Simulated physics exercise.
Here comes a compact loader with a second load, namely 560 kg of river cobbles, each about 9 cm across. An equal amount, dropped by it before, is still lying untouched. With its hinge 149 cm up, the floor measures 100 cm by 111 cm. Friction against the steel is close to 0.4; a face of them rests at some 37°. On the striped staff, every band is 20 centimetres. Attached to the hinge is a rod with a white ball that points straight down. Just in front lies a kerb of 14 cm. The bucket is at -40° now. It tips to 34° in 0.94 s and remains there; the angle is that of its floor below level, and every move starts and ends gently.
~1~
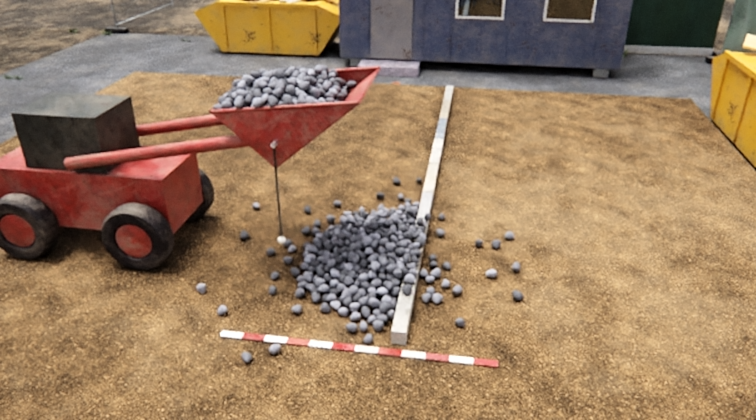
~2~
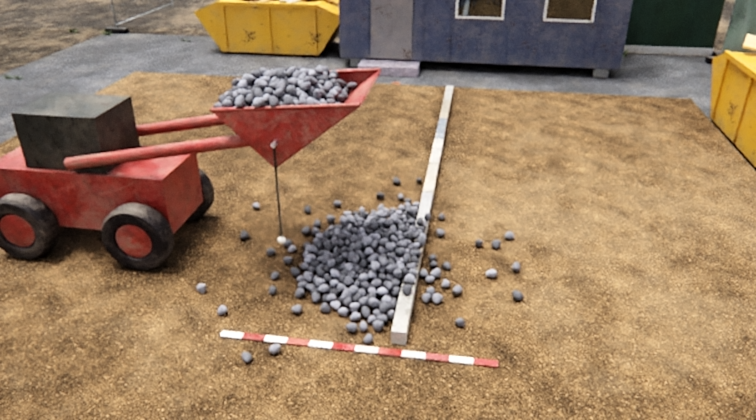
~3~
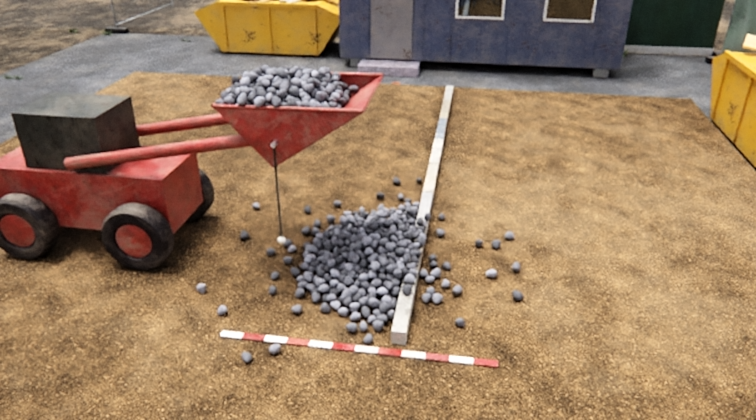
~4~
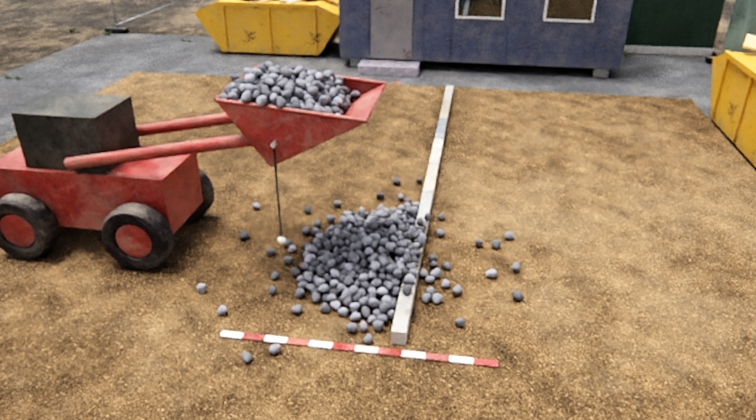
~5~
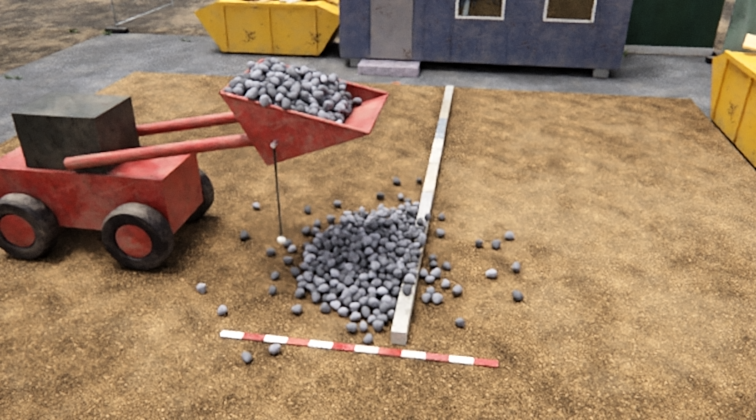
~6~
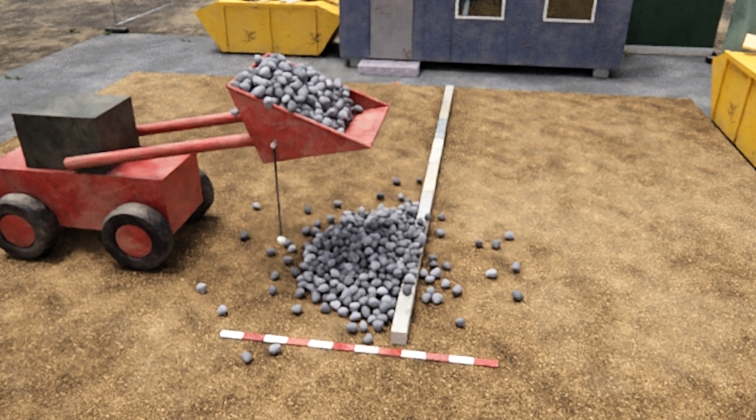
On a patch of brown gravelly ground beside a blue cabin and yellow skips, seen from above at an angle, a red wheeled loader stands at left. Its raised red bucket holds grey stones above a heap of similar stones against a pale kerb, behind a red-and-white staff. The bucket slowly tilts its lip downward, its load shifting slightly, while the heap, loader body and camera stay still.
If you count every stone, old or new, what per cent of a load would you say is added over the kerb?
I would say about 65 per cent.
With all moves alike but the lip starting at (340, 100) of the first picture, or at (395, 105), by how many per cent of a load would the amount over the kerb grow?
The first would add some 45 per cent and the second some 90 per cent.
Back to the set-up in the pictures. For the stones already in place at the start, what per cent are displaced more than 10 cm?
Estimate: 10 %, roughly.
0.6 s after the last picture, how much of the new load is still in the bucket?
Held: Around 70 % of the load.
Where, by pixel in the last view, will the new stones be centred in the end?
Middle: Approx. (437, 254) px.
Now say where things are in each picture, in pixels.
The first frame shows lip at (359, 103), floor tilted -40°, highest stones at (293, 74). The earlier load is highest near (381, 239), 30 cm above ground level, 96 % on this side of the kerb, 4 % over the kerb.
In the second frame, the bucket is at -39°, its lip at (360, 105); the top of the load is at (289, 73).
In the third frame, the bucket is at -35°, its lip at (363, 111); the top of the load is at (291, 73).
In the fourth frame, the bucket is at -29°, its lip at (366, 121); the top of the load is at (273, 71).
The fifth frame shows lip at (369, 133), floor tilted -21°, highest stones at (270, 67); 1 % has left.
The sixth frame shows lip at (371, 147), floor tilted -12°, highest stones at (271, 63); 1 % has left.
Then, 0.3 s after the last picture the floor is at 22°; in per cent of one load, 99 in the bucket, 96 on this side of the kerb, 4 over the kerb; the foremost stones are at (492, 269).
Then, 0.6 s after the last picture the floor is at 34°; in per cent of one load, 71 in the bucket, 125 on this side of the kerb, 4 over the kerb; the foremost stones are at (492, 269).
Then, 1.0 s after the last picture the floor is at 34°; in per cent of one load, 27 in the bucket, 150 on this side of the kerb, 23 over the kerb; the foremost stones are at (495, 257).
Then, 3.7 s after the last picture the floor is at 34°; in per cent of one load, 0 in the bucket, 131 on this side of the kerb, 69 over the kerb; the foremost stones are at (610, 277). Net gain over the kerb, 65.
